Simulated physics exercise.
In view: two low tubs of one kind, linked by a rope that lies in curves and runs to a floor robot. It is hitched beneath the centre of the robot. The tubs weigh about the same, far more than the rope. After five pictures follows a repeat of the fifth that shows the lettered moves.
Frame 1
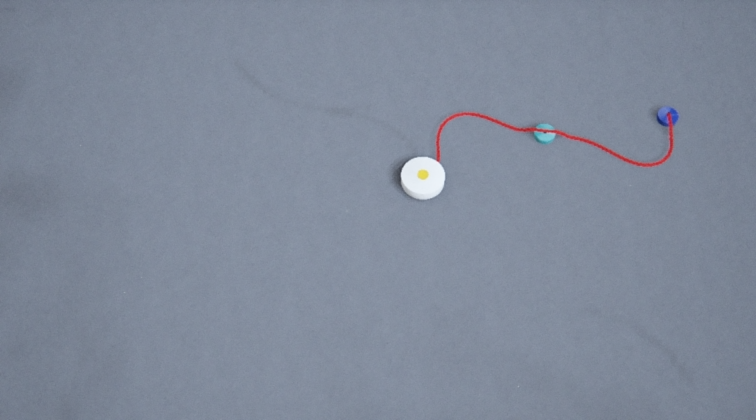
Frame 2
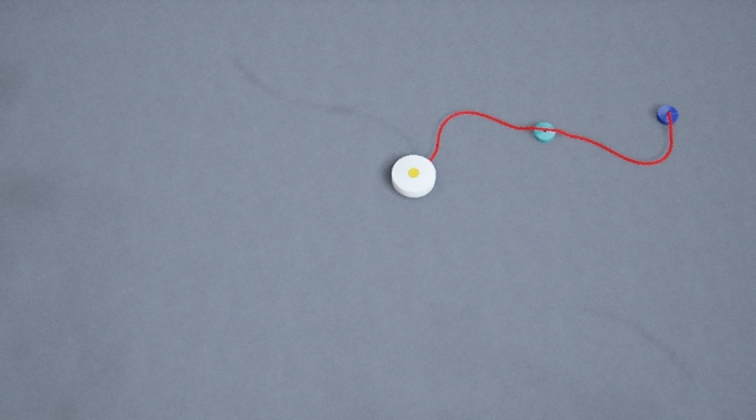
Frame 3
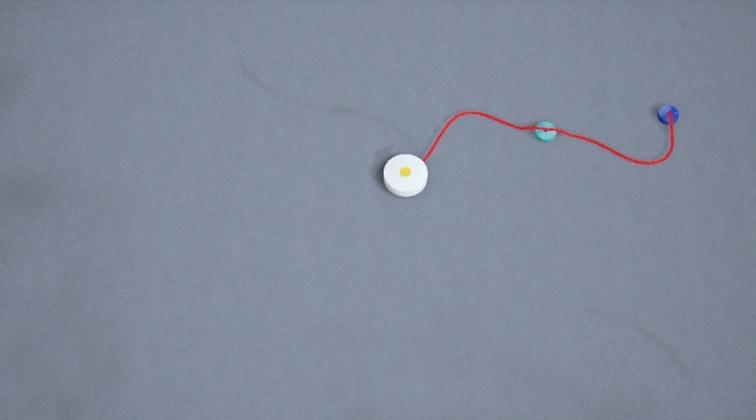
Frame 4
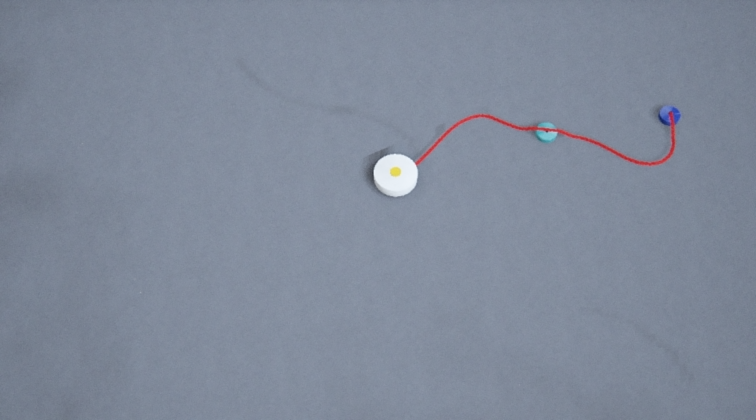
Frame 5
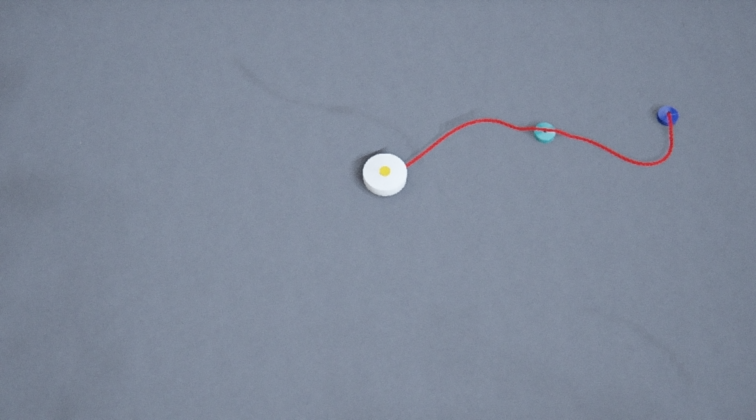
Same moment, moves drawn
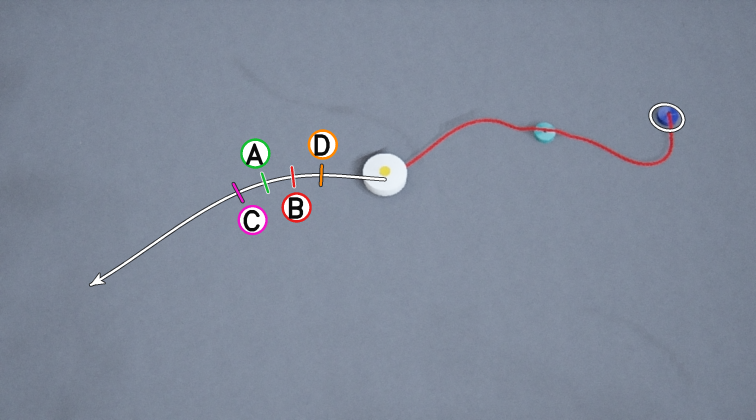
The clip shows a white disc with a yellow dot sliding slowly left across a grey surface, drawing the nearest curve of an attached red rope straighter, while the turquoise and blue round objects along the rope stay essentially still.
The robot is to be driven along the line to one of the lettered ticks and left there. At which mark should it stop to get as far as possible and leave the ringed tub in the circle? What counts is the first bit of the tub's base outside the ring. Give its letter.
Up to mark D.
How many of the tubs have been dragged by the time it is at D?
One.
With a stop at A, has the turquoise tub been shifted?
Yes.
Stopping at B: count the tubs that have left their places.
Two.
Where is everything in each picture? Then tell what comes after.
The first frame shows robot (423, 179); blue tub (668, 116); turquoise tub (545, 133).
The second frame shows robot (414, 177); turquoise tub (545, 132).
The third frame shows robot (405, 176); turquoise tub (545, 132).
The fourth frame shows robot (396, 176); turquoise tub (546, 132).
The fifth frame shows robot (385, 175); turquoise tub (545, 132); blue tub (668, 116).
On the copy, A at (265, 183); B at (293, 177); C at (238, 193); D at (321, 175); the ring at (667, 117); the route from (385, 179) via (232, 196) to (91, 285).
On D. First, robot (362, 174); blue tub (668, 116); turquoise tub (542, 133).
Then, robot (340, 172); blue tub (668, 116); turquoise tub (525, 140).
Finally, robot (321, 171); blue tub (668, 116); turquoise tub (507, 145); the ringed tub at the far end is still in its ring.
By contrast, A drags the last tub to (626, 123); B drags the last tub to (652, 118); C drags the last tub to (600, 127).
